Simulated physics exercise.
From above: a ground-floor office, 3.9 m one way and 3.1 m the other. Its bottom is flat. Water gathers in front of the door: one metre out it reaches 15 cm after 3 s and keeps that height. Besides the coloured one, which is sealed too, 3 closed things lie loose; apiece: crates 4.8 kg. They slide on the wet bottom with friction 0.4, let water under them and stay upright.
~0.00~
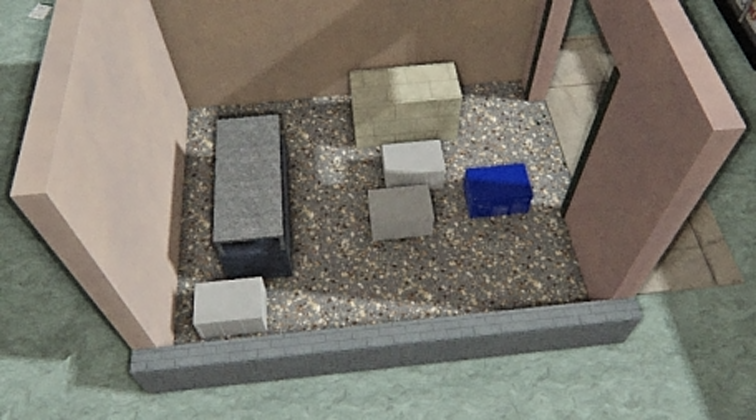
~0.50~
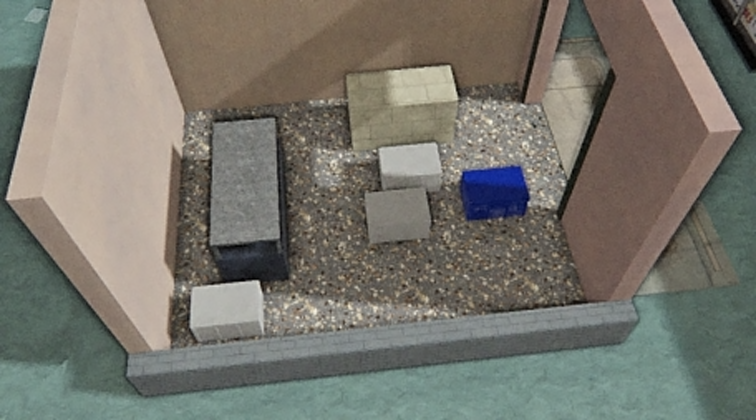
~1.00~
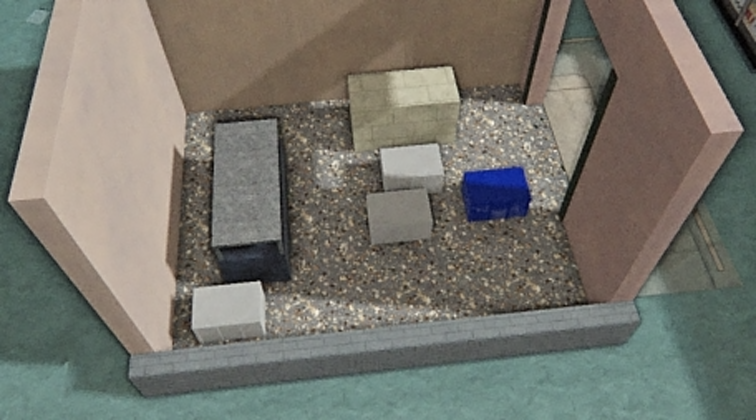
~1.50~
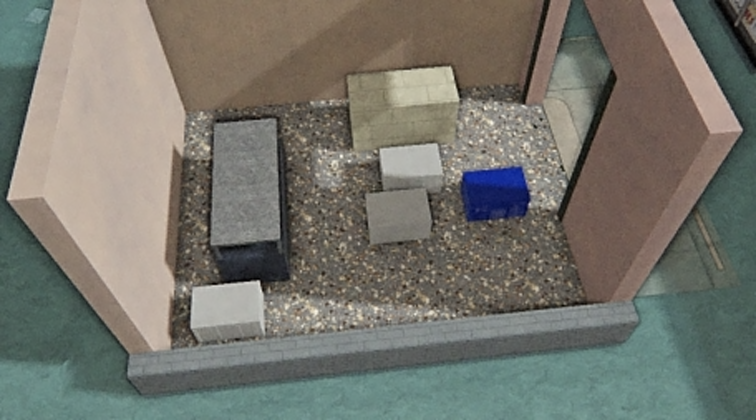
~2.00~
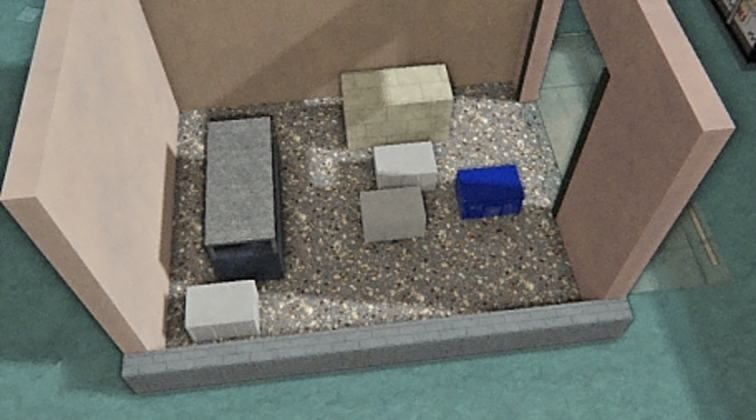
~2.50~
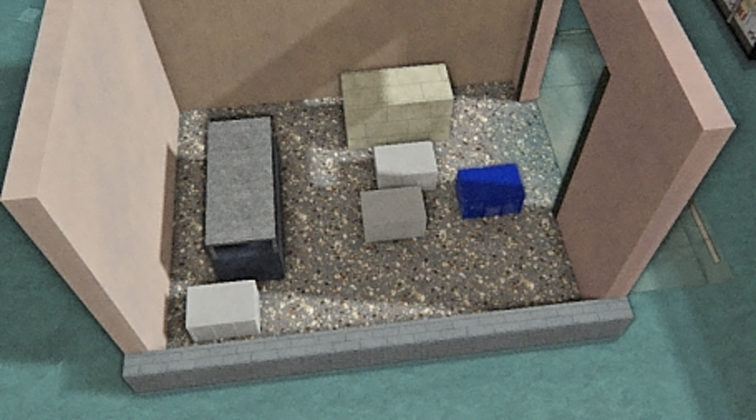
A blue crate and several plain boxes sit still on the speckled floor of a walled room.
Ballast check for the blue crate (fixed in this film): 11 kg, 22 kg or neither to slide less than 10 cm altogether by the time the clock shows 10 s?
For it, neither weight holds it.
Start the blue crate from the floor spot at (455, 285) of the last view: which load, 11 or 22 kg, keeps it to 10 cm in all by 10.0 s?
It takes the larger.
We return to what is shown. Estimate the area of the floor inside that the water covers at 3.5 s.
Some 2.0 m2.
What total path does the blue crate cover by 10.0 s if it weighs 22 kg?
About 60 cm.
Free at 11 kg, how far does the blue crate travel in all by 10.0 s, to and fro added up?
Some 140 cm in all.
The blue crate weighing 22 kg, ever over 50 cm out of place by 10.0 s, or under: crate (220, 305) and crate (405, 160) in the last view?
In turn: Short of it, past it.
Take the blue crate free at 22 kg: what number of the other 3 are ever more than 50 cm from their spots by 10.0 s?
That makes 2.
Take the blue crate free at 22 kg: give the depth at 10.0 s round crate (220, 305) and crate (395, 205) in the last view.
Roughly 8 and 9 cm.
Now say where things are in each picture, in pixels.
The first picture shows the blue crate at (499, 182), on the bottom; 0.0 m2 under water; 0 of 4 have shifted.
The second picture shows the blue crate at (496, 184) rests on the ground; water covers 0.0 m2; 0 of 4 have shifted.
The third picture shows the blue crate at (497, 185), on the bottom; 0.0 m2 under water; 0 of 4 have shifted.
The fourth picture shows the blue crate at (497, 185) rests on the ground; water covers 0.0 m2; 0 of 4 have shifted.
The fifth picture shows the blue crate at (491, 183) rests on the ground; water covers 0.0 m2; 0 of 4 have shifted.
The sixth picture shows the blue crate at (491, 182) rests on the ground; water covers 0.6 m2; 0 of 4 have shifted.
After 3.5 s the blue crate would be 3 cm from its start with 11 kg and 0 cm from its start with 22 kg; 4 cm of water round it then.
After 4.5 s the blue crate would be 53 cm from its start with 11 kg and 9 cm from its start with 22 kg; 5 cm of water round it then.
After 7.0 s the blue crate would be 116 cm from its start with 11 kg and 26 cm from its start with 22 kg; 5 cm of water round it then.
After 10.0 s the blue crate would be 115 cm from its start with 11 kg and 57 cm from its start with 22 kg; 7 cm of water round it then.
